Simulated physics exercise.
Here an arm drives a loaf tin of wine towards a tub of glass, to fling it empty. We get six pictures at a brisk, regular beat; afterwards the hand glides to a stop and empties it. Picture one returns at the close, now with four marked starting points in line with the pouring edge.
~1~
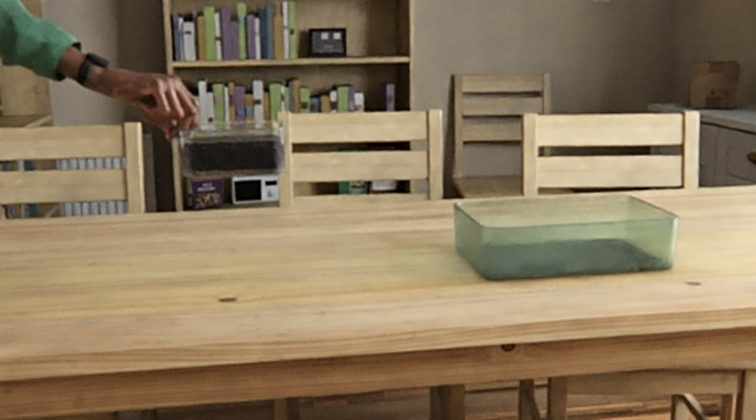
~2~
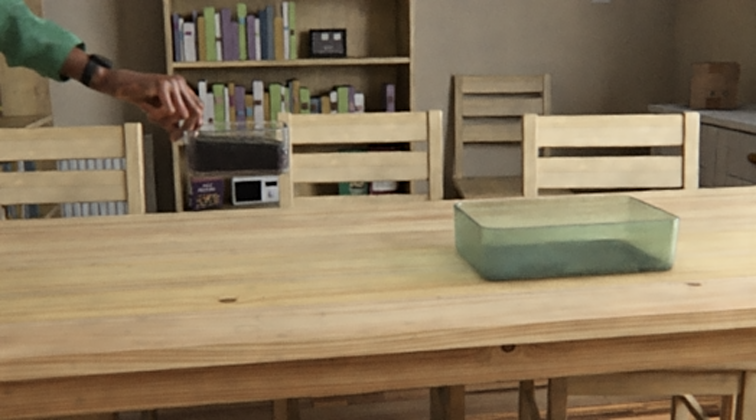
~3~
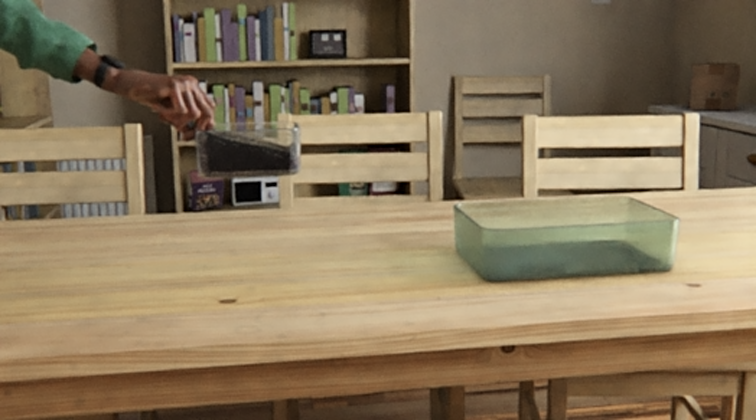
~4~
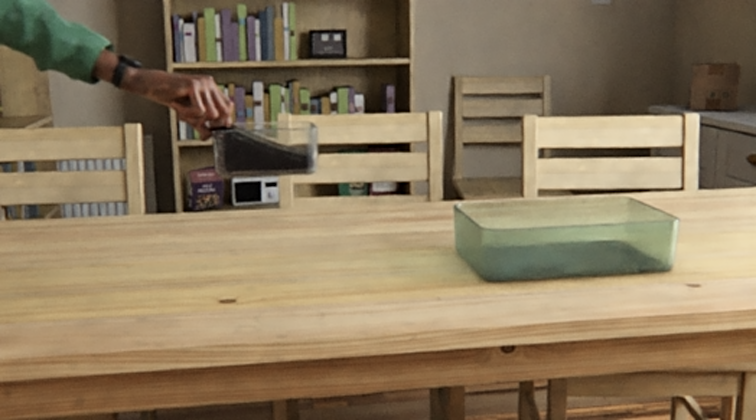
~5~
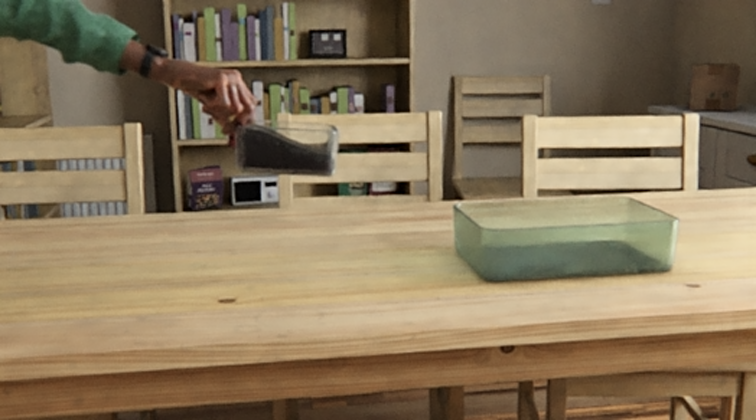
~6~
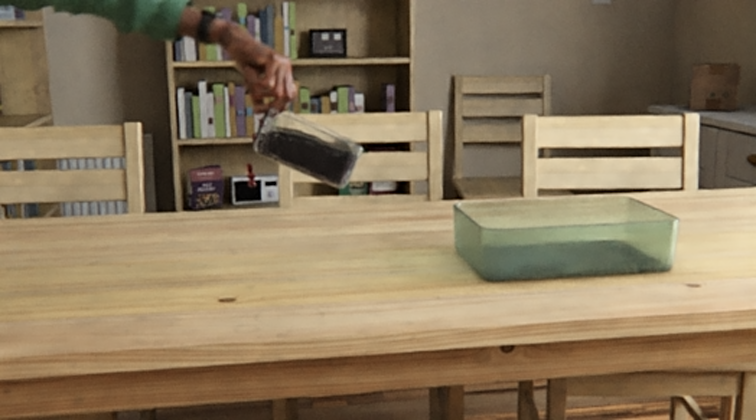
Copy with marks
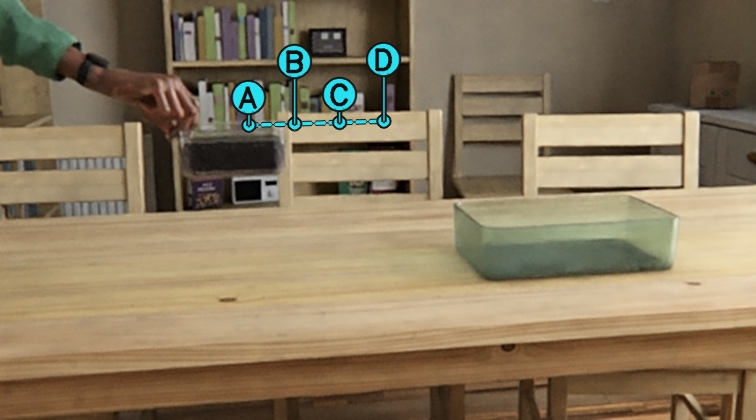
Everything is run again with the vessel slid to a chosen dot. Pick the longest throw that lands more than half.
Use spot C.
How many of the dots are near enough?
Two of the four.
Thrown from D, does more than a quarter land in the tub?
Yes, it does.
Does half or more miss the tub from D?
No, that is safe.
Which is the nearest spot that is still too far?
The answer is B.
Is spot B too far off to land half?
Yes.
On the marked copy, A at (248, 125); B at (294, 123); C at (339, 122); D at (383, 121).
With A, about 0 % lands in the tub, 100 % falls short.
With B, about 9 % lands in the tub, 86 % falls short and 6 % goes beside or beyond.
With C, about 77 % lands in the tub, 16 % falls short and 7 % goes beside or beyond.
With D, about 87 % lands in the tub, 5 % falls short and 8 % goes beside or beyond.
